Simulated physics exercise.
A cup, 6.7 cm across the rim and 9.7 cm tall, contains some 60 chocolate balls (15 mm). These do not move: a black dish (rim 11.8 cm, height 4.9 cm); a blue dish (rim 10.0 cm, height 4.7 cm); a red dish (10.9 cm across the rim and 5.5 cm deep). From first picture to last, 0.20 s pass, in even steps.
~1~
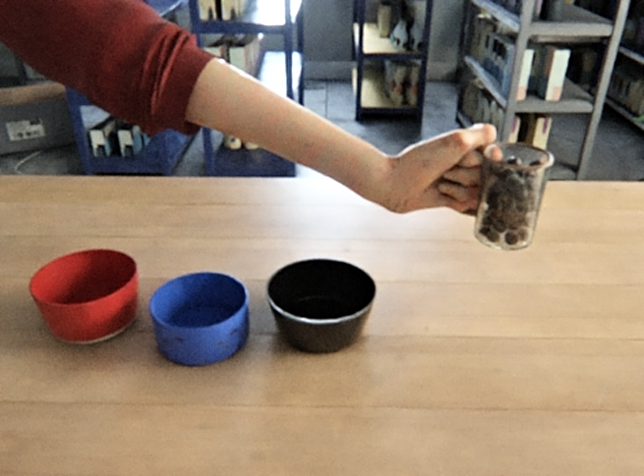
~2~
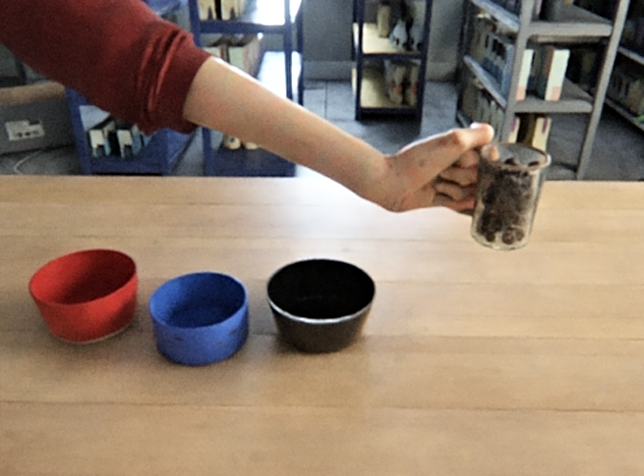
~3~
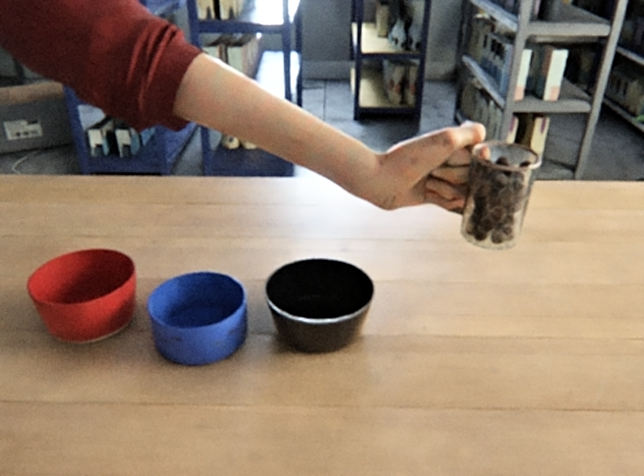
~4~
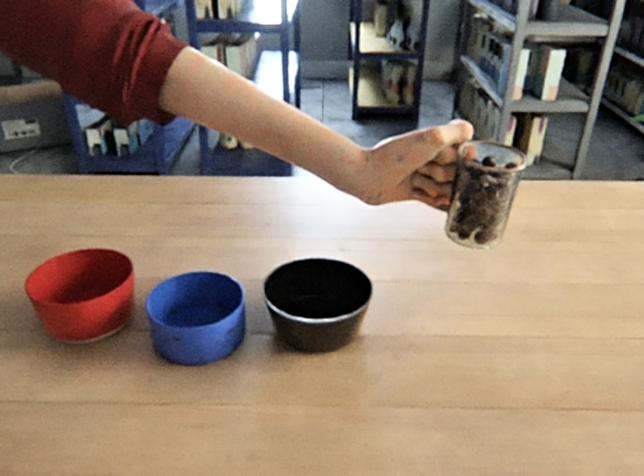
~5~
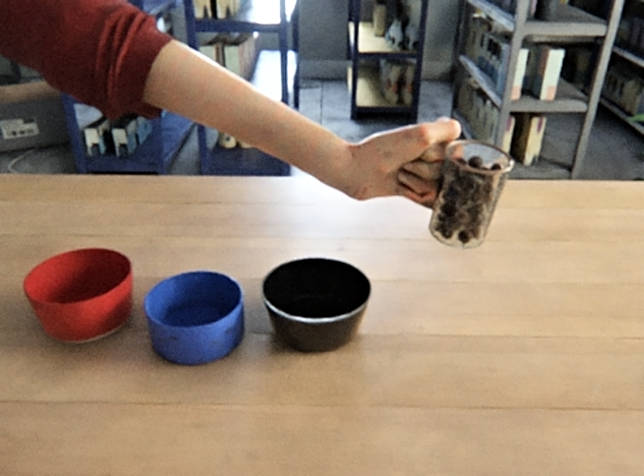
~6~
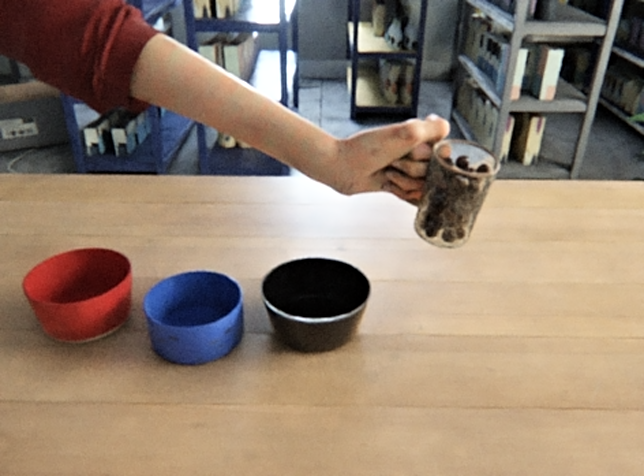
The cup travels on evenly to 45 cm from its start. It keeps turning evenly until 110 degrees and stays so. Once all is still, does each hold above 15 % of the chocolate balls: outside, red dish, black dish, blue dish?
Outside everything: Above; in the red dish: Above; in the black dish: Below; in the blue dish: Below.
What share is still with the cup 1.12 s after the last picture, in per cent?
Roughly 95 per cent.
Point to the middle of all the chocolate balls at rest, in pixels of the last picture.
Around (117, 311).
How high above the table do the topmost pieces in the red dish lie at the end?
About 2.5 cm.
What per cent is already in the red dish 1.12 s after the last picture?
Near 5 per cent so far.
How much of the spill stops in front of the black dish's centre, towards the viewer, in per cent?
Roughly 40 per cent.
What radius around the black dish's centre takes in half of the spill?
Roughly 20 cm.
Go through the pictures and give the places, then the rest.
The first frame shows cup at (513, 181); tilt 0 degrees; moved 0.0 cm; lip at (547, 165); top of the load at (524, 173); black dish at (321, 287); blue dish at (199, 298); red dish at (85, 275).
The second frame shows cup at (510, 181); tilt 1 degrees; moved 0.3 cm; lip at (544, 165); top of the load at (521, 173).
The third frame shows cup at (501, 181); tilt 2 degrees; moved 1.2 cm; lip at (535, 166); top of the load at (512, 173).
The fourth frame shows cup at (486, 182); tilt 5 degrees; moved 2.6 cm; low side front right; lip at (520, 168); top of the load at (498, 173).
The fifth frame shows cup at (471, 183); tilt 8 degrees; moved 4.1 cm; low side front right; lip at (506, 170); top of the load at (484, 172).
The sixth frame shows cup at (457, 184); tilt 11 degrees; moved 5.6 cm; low side front right; lip at (492, 172); top of the load at (471, 173); black dish at (316, 286); blue dish at (193, 297); red dish at (78, 274).
Then, 0.43 s after the last picture, tilt 46 degrees; cup 100 %; middle of all pieces near (299, 196).
Then, 0.79 s after the last picture, tilt 75 degrees; cup 100 %; middle of all pieces near (174, 194).
Then, 1.12 s after the last picture, tilt 102 degrees; red dish 5 %, cup 95 %; middle of all pieces near (93, 198).
Then, 1.44 s after the last picture, tilt 110 degrees; red dish 25 %, cup 50 %, outside 15 %, in the air 10 %; middle of all pieces near (109, 247).
In the end, red dish 45 %, blue dish 5 %, cup 0 %, outside 50 %, black dish 0 %.
